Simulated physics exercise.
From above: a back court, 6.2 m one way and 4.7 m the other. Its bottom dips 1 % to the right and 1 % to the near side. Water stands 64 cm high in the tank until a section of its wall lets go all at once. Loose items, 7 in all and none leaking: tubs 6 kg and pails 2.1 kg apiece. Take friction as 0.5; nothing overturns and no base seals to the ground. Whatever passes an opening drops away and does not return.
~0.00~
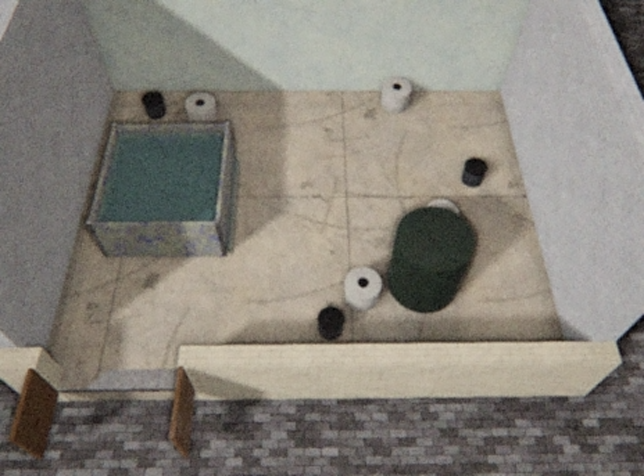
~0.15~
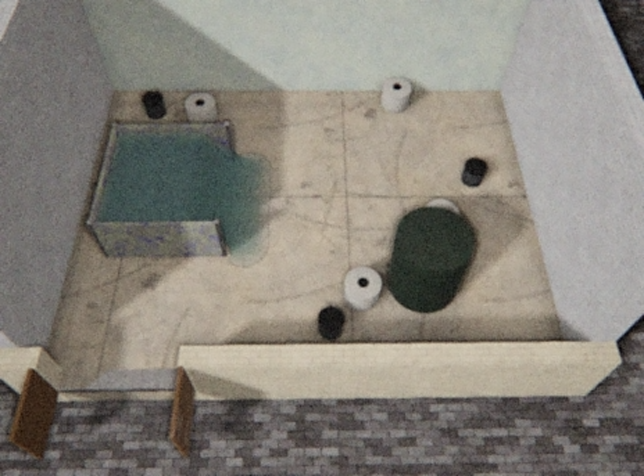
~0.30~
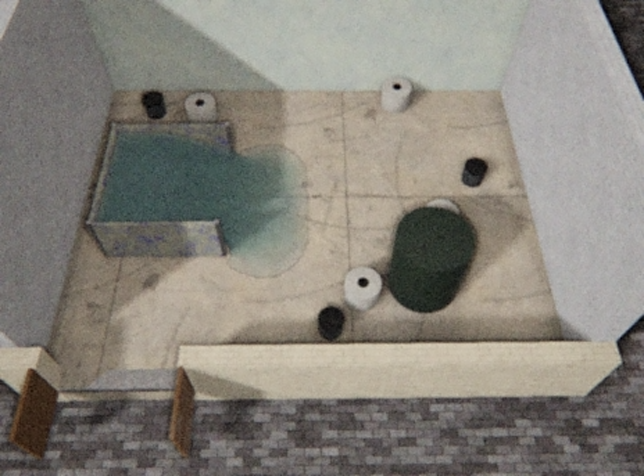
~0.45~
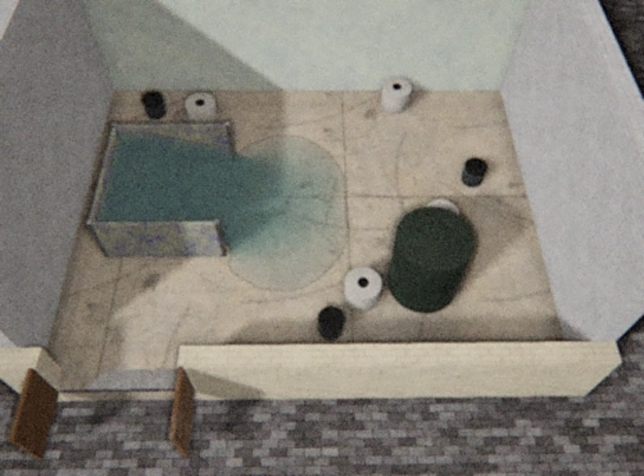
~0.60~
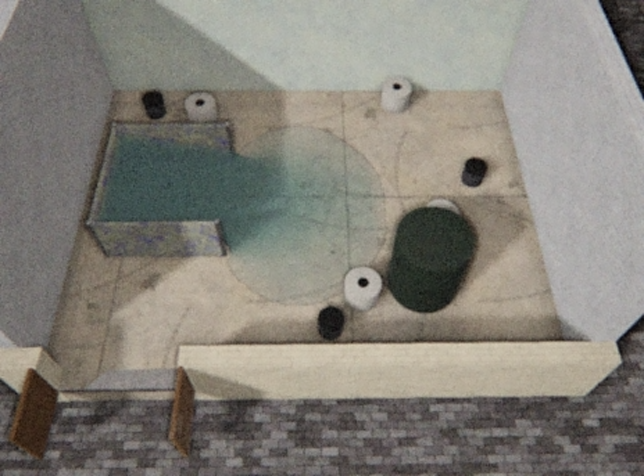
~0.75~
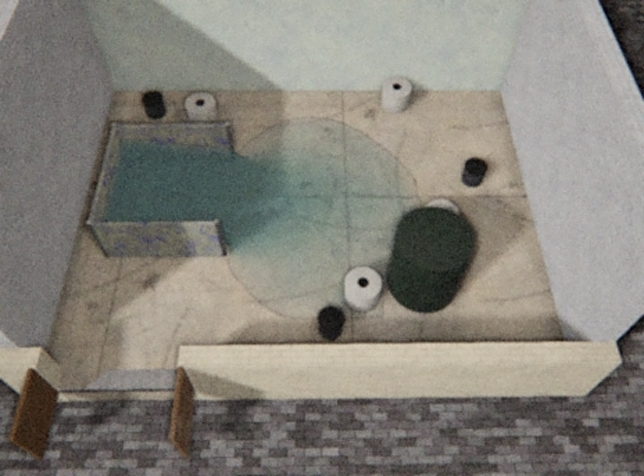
In a walled court, teal water pours from an open-sided tank and spreads right across the floor.
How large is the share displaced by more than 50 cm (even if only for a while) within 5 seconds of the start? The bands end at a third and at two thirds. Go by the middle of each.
It is at least two thirds.
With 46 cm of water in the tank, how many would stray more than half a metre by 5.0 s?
In that case 4 of them.
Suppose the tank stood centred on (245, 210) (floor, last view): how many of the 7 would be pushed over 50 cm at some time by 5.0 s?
In that case 5 of them.
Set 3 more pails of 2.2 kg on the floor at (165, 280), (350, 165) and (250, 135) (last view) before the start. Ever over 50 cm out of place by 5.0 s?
In turn: Short of it, more, short of it.
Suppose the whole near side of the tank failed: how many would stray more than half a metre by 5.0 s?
Then 2.
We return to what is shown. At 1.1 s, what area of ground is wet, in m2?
Some 13 m2.
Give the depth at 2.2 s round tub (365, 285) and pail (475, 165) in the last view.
Roughly 3 and 22 cm.
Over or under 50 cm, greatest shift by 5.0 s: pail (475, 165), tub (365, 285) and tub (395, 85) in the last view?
In that order: More, over, past it.
After 1.1 s 0 of 7 are over 50 cm from their spots; 0 afloat.
After 2.2 s 5 of 7 are over 50 cm from their spots; 4 afloat.
After 3.5 s 4 of 7 are over 50 cm from their spots; 5 afloat.
After 5.0 s 5 of 7 are over 50 cm from their spots, and 5 have been at some point; 4 afloat.
